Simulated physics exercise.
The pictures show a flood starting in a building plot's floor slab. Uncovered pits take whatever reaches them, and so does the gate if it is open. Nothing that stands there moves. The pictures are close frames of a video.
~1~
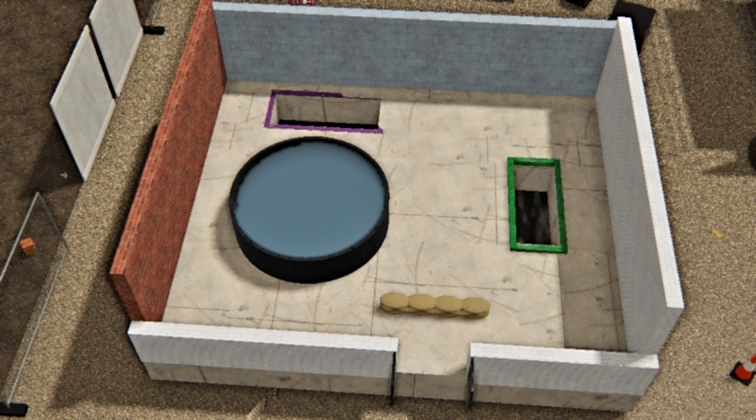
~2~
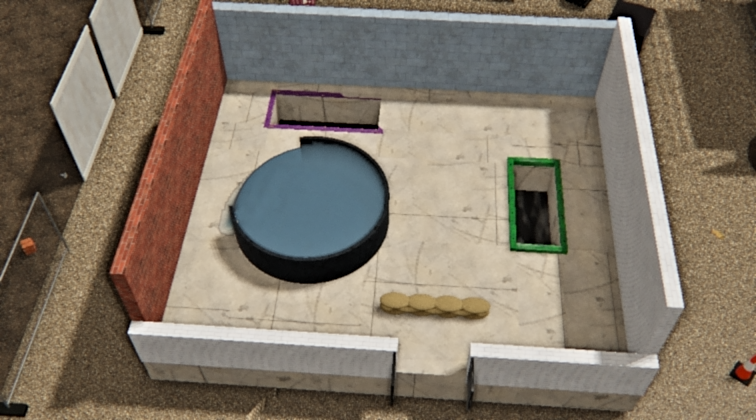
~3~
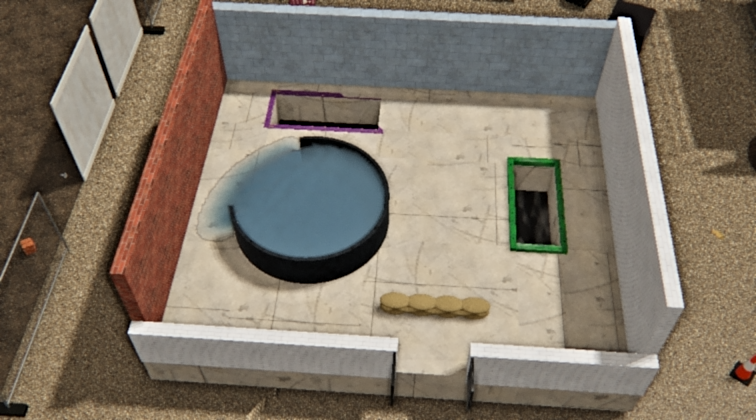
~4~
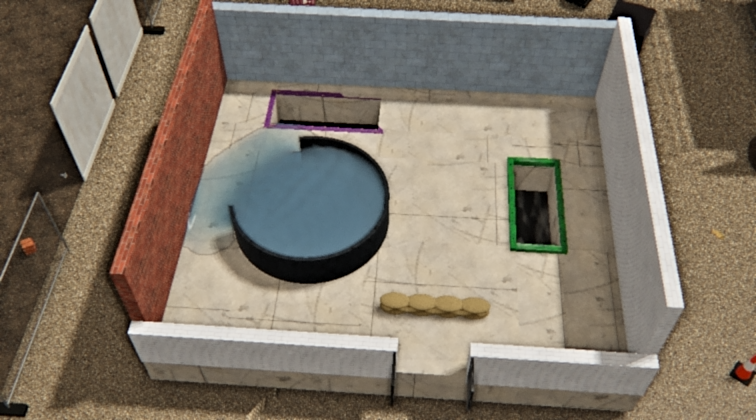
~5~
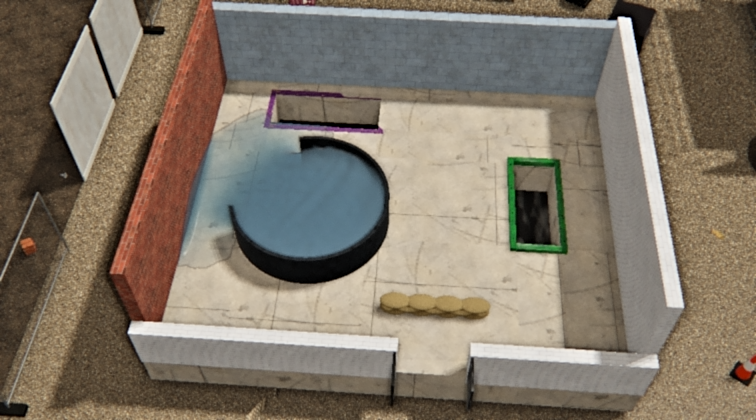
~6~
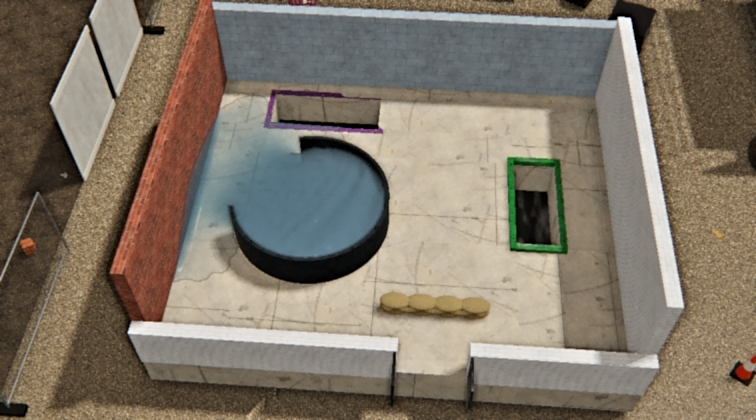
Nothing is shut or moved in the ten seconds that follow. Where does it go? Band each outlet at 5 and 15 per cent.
The gate takes less than 5 %; the green pit takes less than 5 %; the purple pit takes more than 15 %.
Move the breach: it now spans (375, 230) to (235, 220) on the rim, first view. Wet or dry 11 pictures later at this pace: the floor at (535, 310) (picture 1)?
Verdict: Under water.
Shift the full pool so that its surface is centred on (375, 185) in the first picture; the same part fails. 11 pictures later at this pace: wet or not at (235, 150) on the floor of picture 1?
Verdict: Covered.
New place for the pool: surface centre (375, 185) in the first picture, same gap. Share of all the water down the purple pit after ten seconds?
Per cent: Purple 55.
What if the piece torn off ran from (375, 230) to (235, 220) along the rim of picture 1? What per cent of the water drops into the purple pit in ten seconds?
In per cent: Purple 15.
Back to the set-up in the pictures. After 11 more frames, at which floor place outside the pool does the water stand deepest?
At about (228, 82).
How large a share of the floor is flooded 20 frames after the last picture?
Near 35 in a hundred.
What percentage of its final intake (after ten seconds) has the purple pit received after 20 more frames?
Close to 40 %.
A moment on, water covers 20 % of the floor; the gate 0 %, the green pit 0 %, the purple pit 2 %.
Next, water covers 25 % of the floor; the gate 0 %, the green pit 0 %, the purple pit 4 %.
Then, water covers 35 % of the floor; the gate 0 %, the green pit 0 %, the purple pit 21 %.
Later, water covers 60 % of the floor; the gate 0 %, the green pit 0 %, the purple pit 40 %.
In the end, water covers 80 % of the floor; the gate 2 %, the green pit 0 %, the purple pit 51 %.
